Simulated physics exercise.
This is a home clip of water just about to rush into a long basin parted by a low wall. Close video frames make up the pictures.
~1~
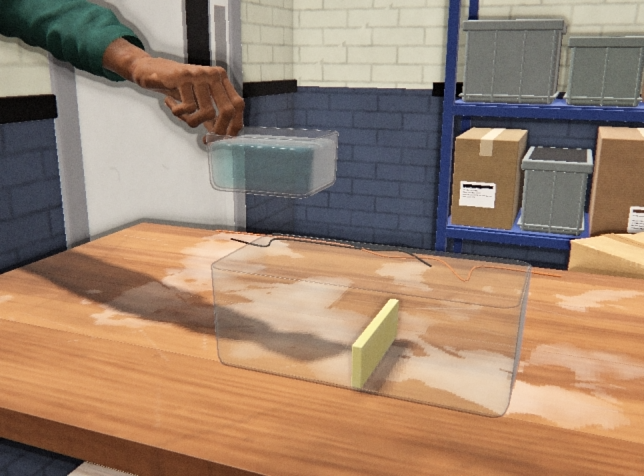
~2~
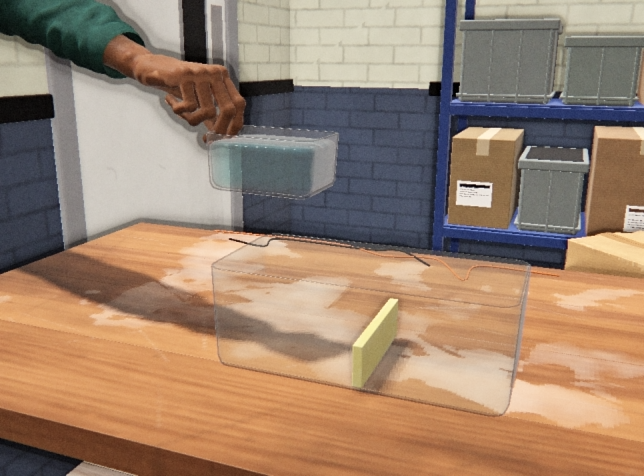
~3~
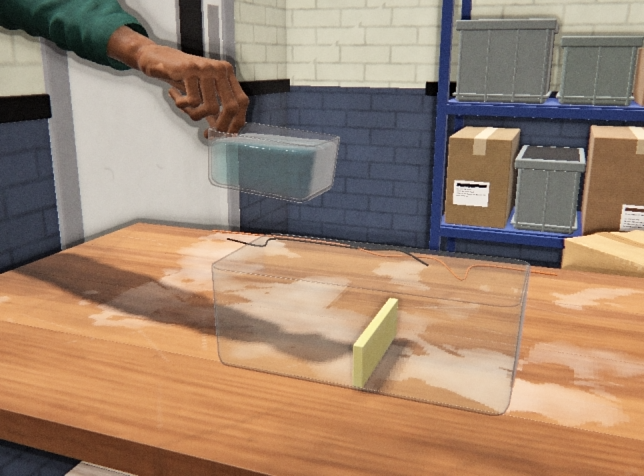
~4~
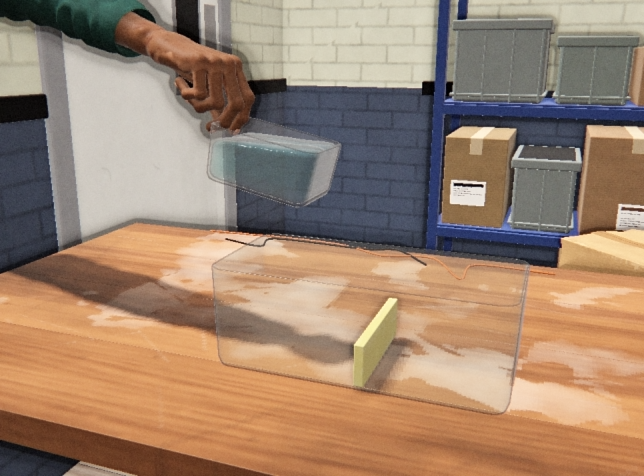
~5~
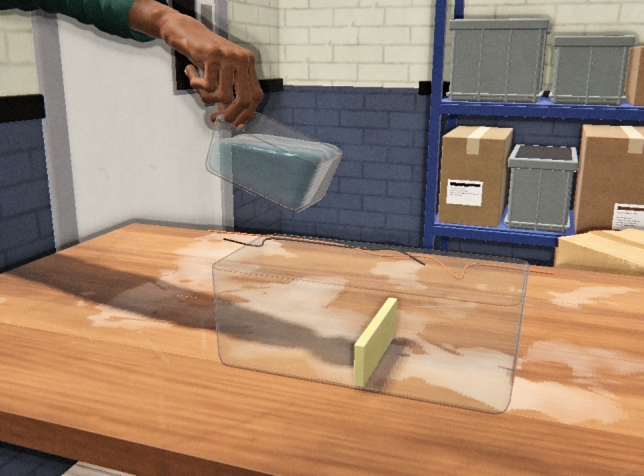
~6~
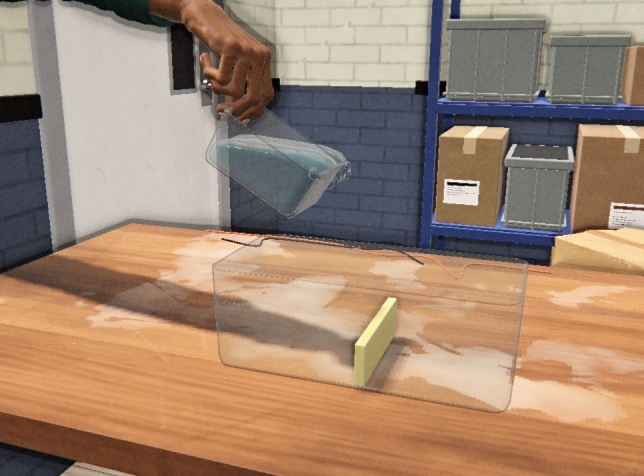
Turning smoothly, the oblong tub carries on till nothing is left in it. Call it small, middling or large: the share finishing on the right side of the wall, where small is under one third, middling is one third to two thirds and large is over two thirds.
Middling.
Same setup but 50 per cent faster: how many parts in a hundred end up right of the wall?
Somewhere near 25 percent.
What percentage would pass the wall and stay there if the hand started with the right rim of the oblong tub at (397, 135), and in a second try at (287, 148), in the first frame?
Estimate, in order: 95 and 5 per cent.
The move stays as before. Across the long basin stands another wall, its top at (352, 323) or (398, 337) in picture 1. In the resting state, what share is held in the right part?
Try 1: Some 75 %; try 2: 10 %.
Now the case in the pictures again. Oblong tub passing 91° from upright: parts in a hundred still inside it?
Roughly 15 in a hundred.
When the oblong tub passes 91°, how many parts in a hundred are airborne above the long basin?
Estimated: 30 per cent or thereabouts.
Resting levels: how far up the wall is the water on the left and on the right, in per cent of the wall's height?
On the left it is 30 per cent, on the right 20.
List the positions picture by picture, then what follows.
In the first frame, it leans 0°; its right rim is at (326, 138); the water meets the walls at (228, 139) and (326, 145); the long basin's rim runs from (240, 250) to (526, 286); the wall's top is at (377, 322).
In the second frame, it leans 1°; its right rim is at (326, 139); the water meets the walls at (228, 139) and (327, 145).
In the third frame, it leans 5°; its right rim is at (328, 143); the water meets the walls at (229, 138) and (327, 146).
In the fourth frame, it leans 12°; its right rim is at (329, 151); the water meets the walls at (230, 138) and (330, 149).
In the fifth frame, it leans 21°; its right rim is at (330, 160); the water meets the walls at (229, 139) and (334, 153); 2 per cent is over the edge.
In the sixth frame, it leans 31°; its right rim is at (330, 172); the water meets the walls at (229, 140) and (333, 164); 8 per cent is over the edge.
A moment on, the oblong tub is tipped on its side and 17 per cent is still to pour, 21 is left of the wall and 32 right of it.
Next, the oblong tub is tipped right over and 3 per cent is still to pour, 51 is left of the wall and 43 right of it.
Then the oblong tub is tipped right over and 0 per cent is still to pour, 56 is left of the wall and 43 right of it.
Later the oblong tub is tipped right over and 0 per cent is still to pour, 56 is left of the wall and 43 right of it.
In the end 56 per cent lies left of the wall, 43 right of it and 1 outside.
